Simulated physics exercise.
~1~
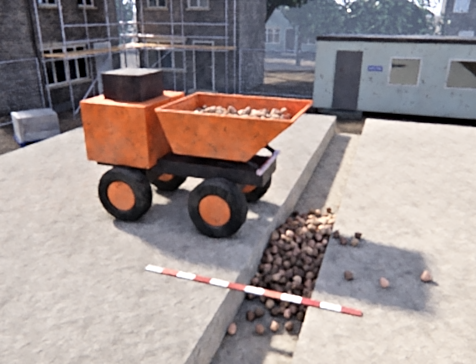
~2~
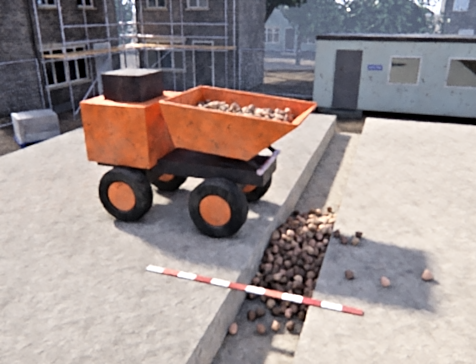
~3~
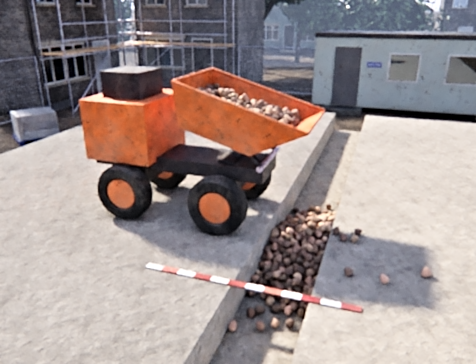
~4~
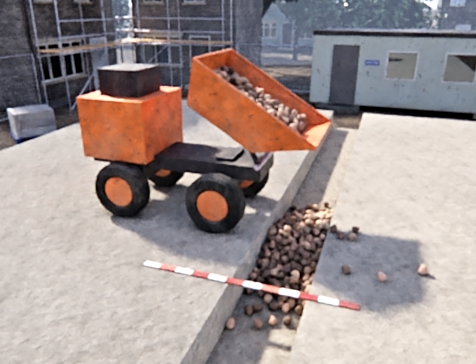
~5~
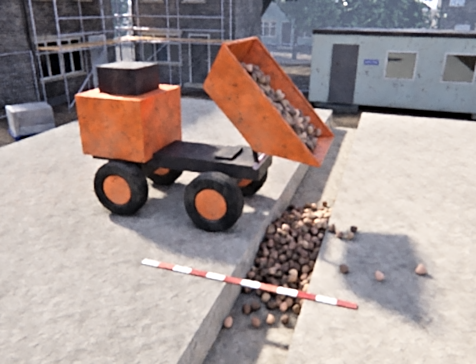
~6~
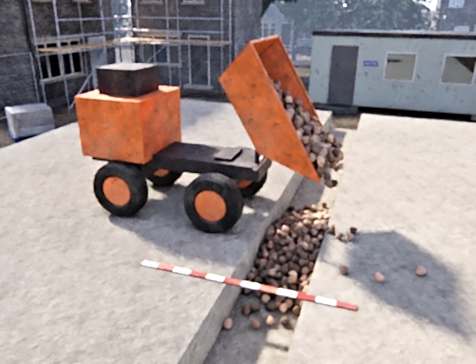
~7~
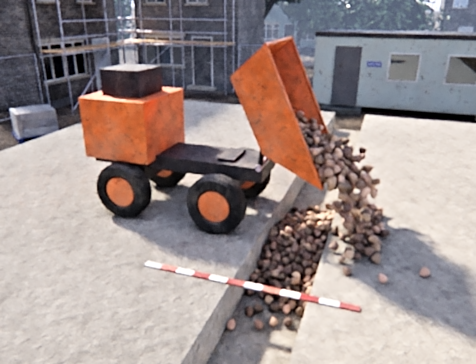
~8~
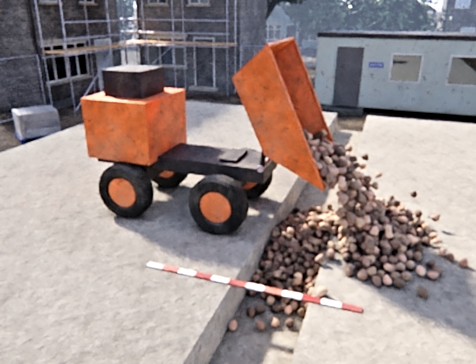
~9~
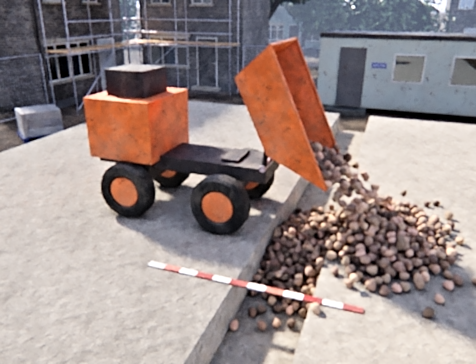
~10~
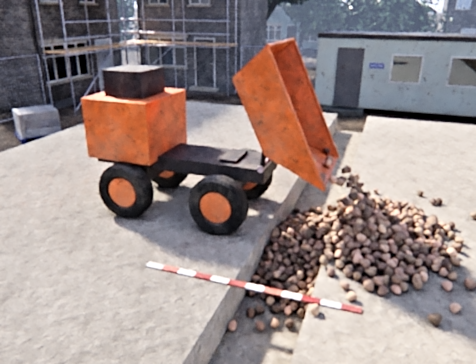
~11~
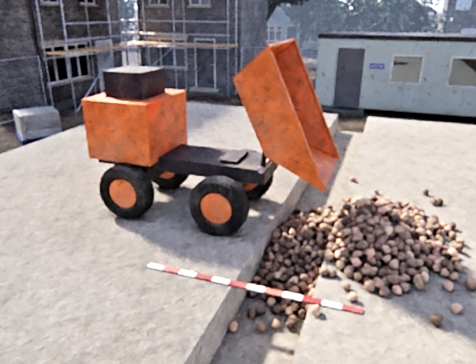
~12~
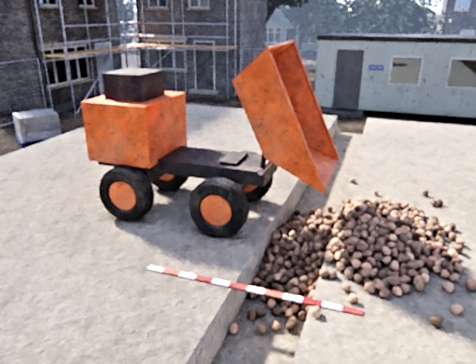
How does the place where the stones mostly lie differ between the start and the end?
At the start the stones are shared between the raised skip and the trench below it. By the end the skip is empty and a broad heap lies further right and lower down, mostly on the slab beyond the trench, with other stones still in the trench.
To begin with, a small orange dumper stands on a pale concrete slab with rounded brown stones in its skip, while more stones already lie in the trench beside it, near a red and white staff. The skip tilts up steadily towards the right, and its load stays in at first. Once it is steep, the stones slide over the lower edge and pour down to the right. Most land beyond the trench and spread into a wide heap on the far slab. Finally the skip stays raised and empty, with the heap at rest.
